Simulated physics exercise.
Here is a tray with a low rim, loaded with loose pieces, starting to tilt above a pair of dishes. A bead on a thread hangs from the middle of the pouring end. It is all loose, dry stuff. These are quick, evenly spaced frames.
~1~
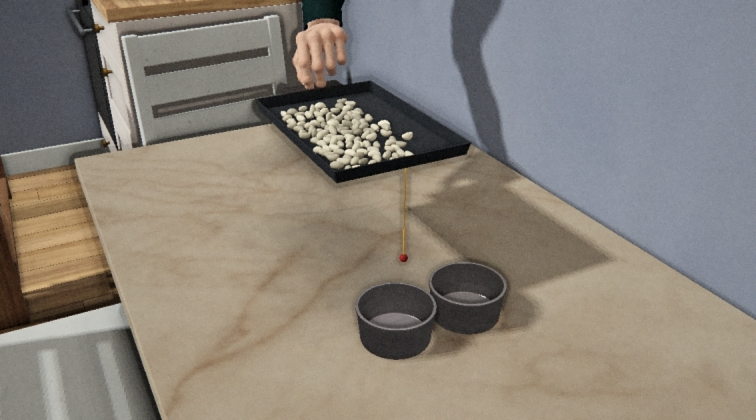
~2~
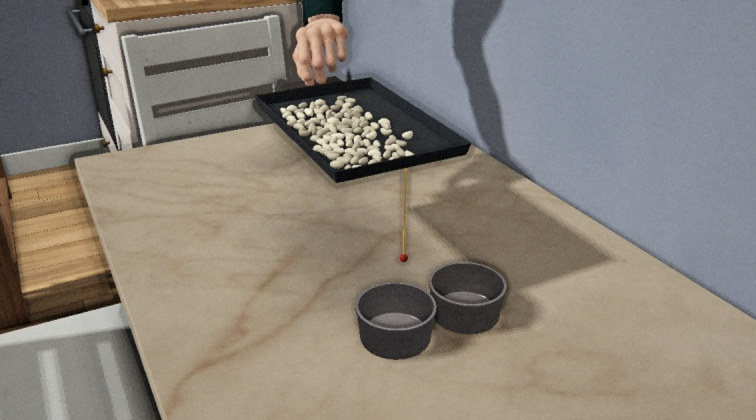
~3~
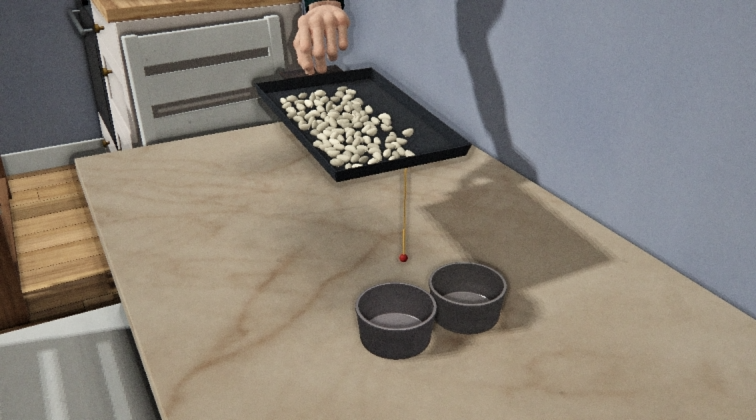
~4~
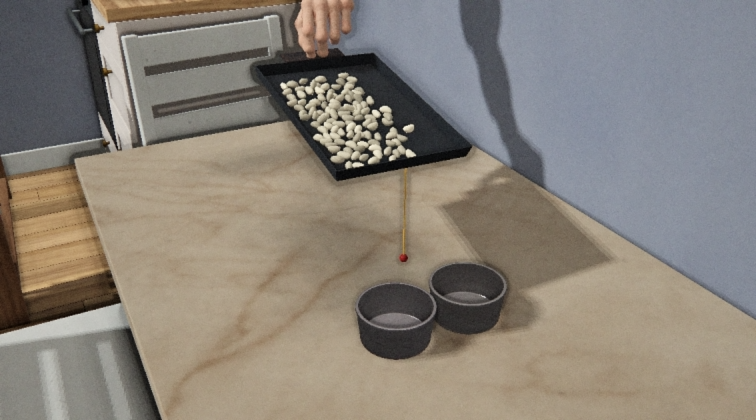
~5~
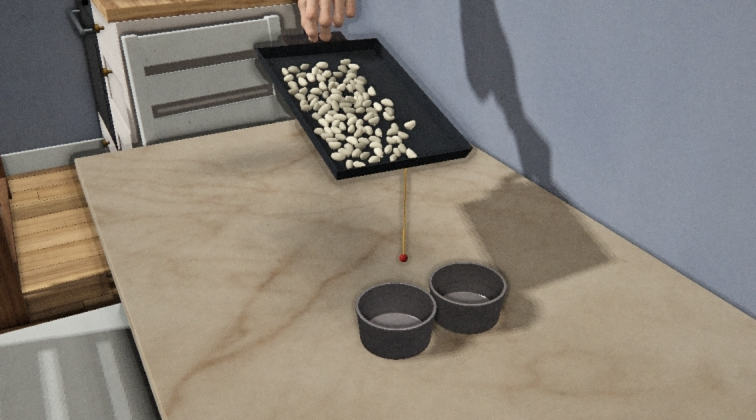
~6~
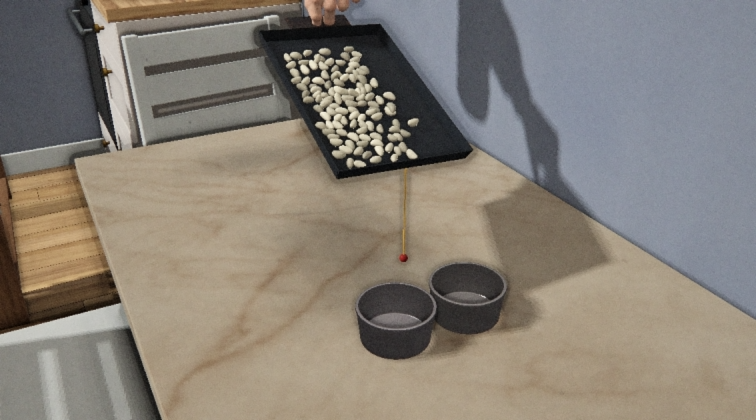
A hand lifts the far end of a black tray of white beans above two dishes.
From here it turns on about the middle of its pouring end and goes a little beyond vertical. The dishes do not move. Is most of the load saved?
In the dishes lies the larger part of it.
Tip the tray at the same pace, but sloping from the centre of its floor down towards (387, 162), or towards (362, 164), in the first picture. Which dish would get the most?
First the left-hand dish, then left.
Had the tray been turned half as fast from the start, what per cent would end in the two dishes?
Near 80 %.
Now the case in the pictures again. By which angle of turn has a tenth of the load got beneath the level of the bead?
At some 90 degrees.
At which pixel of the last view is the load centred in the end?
Roughly at (459, 310).
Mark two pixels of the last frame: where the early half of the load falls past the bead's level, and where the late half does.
The first part at (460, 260); the rest at (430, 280).
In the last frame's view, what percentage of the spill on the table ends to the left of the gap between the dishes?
Close to 30 per cent.
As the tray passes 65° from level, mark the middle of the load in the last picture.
Near (407, 136).
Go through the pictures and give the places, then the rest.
Corners of the pouring end at (337, 170) and (467, 142), level; middle of the load at (343, 131), white beans; left dish at (415, 340); right dish at (488, 315); bead on its thread at (404, 258), in the first picture.
Corners of the pouring end at (337, 170) and (467, 142), level; middle of the load at (343, 129), in the second picture.
Corners of the pouring end at (337, 169) and (468, 143), tipped barely, lowest at the right corner; middle of the load at (343, 123), in the third picture.
Corners of the pouring end at (338, 169) and (468, 145), tipped a little, lowest at the right corner; middle of the load at (344, 115), in the fourth picture.
Corners of the pouring end at (339, 169) and (469, 147), tipped clearly, lowest at the right corner; middle of the load at (346, 107), in the fifth picture.
Corners of the pouring end at (340, 168) and (469, 148), tipped clearly, lowest at the right corner; middle of the load at (348, 99); left dish at (415, 340); right dish at (488, 315), in the sixth picture.
Soon, tray tipped steeply; nearly all on the tray; a stray few in the air.
A while on, tray tipped past a quarter turn; about two thirds on the tray; a small part in the left dish; a small part in the right dish; a small part outside both; a small part in the air.
Towards the end, tray tipped past a quarter turn; about a quarter in the left dish; about half in the right dish; about a quarter outside both.
Finally, tray tipped past a quarter turn; about a quarter in the left dish; about half in the right dish; about a quarter outside both.
